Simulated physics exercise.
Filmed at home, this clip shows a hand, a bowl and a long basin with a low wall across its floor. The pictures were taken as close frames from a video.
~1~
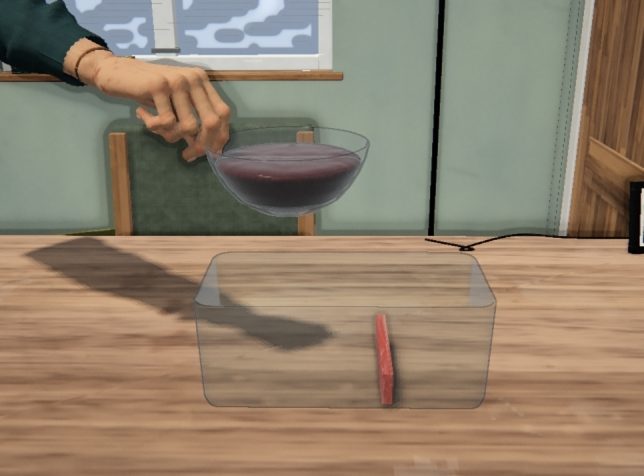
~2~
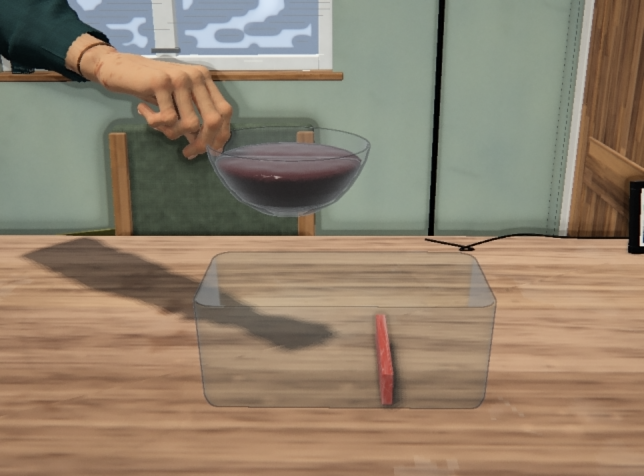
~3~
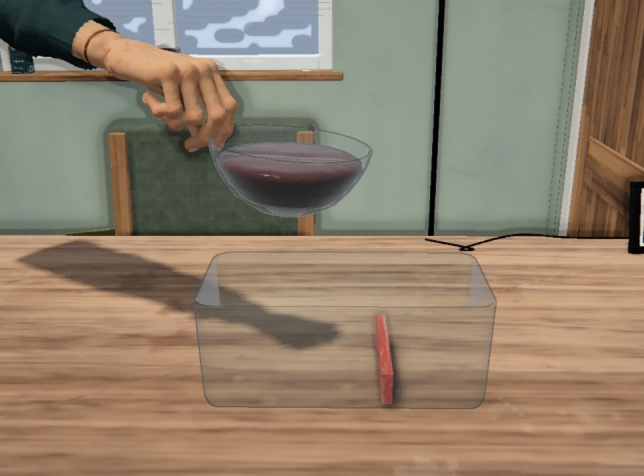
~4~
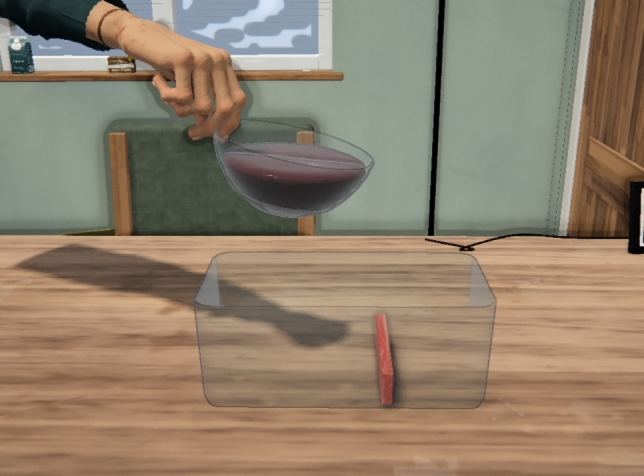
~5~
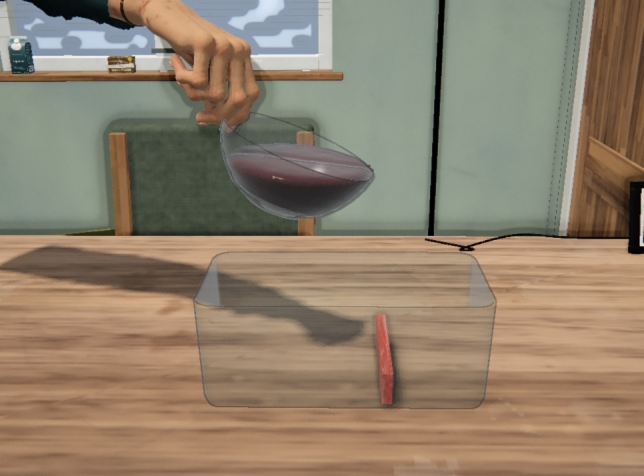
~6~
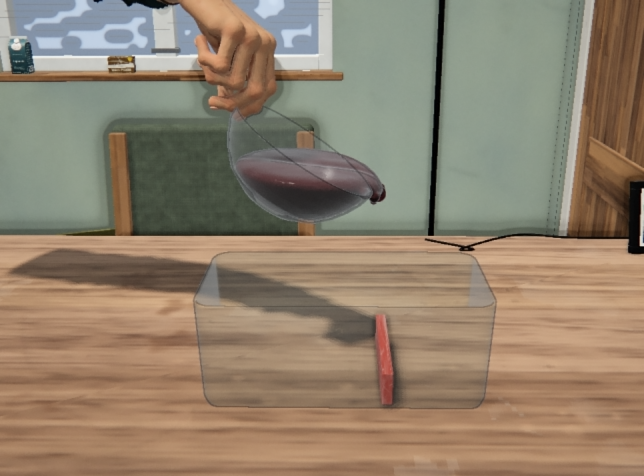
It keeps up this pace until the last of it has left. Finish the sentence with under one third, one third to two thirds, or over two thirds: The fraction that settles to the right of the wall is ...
The fraction that settles to the right of the wall is one third to two thirds.
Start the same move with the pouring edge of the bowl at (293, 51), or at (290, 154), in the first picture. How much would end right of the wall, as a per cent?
15 %, then 15 %.
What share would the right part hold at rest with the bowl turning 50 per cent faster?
Around 50 per cent ends up there.
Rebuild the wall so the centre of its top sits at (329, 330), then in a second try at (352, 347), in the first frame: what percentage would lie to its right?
First try: Roughly 90 per cent; second try: 75 per cent.
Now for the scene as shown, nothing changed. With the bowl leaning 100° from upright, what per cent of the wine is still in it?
Around 5 in a hundred has not poured out yet.
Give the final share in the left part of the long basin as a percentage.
About 45 percent.
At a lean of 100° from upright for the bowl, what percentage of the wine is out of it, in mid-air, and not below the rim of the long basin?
It works out to about 15 percent.
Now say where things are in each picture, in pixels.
In the first picture, it leans 0°; its right rim is at (369, 144); the wine meets the walls at (216, 158) and (362, 157); the long basin's rim runs from (205, 278) to (484, 279); the wall's top is at (384, 343).
In the second picture, it leans 2°; its right rim is at (369, 146); the wine meets the walls at (216, 156) and (362, 158).
In the third picture, it leans 6°; its right rim is at (371, 152); the wine meets the walls at (219, 153) and (364, 162).
In the fourth picture, it leans 13°; its right rim is at (373, 163); the wine meets the walls at (223, 152) and (367, 164).
In the fifth picture, it leans 23°; its right rim is at (373, 177); the wine meets the walls at (229, 154) and (374, 170).
In the sixth picture, it leans 34°; its right rim is at (370, 193); the wine meets the walls at (236, 158) and (360, 177); 8 per cent is over the edge.
A moment on, the tilt is 100° and 3 per cent is still to pour, 15 is left of the wall and 67 right of it.
Next, the tilt is 118° and 0 per cent is still to pour, 34 is left of the wall and 63 right of it.
Then the tilt is 118° and 0 per cent is still to pour, 42 is left of the wall and 57 right of it.
Later the tilt is 118° and 0 per cent is still to pour, 43 is left of the wall and 56 right of it.
Finally, 43 per cent lies left of the wall, 56 right of it and 1 outside.
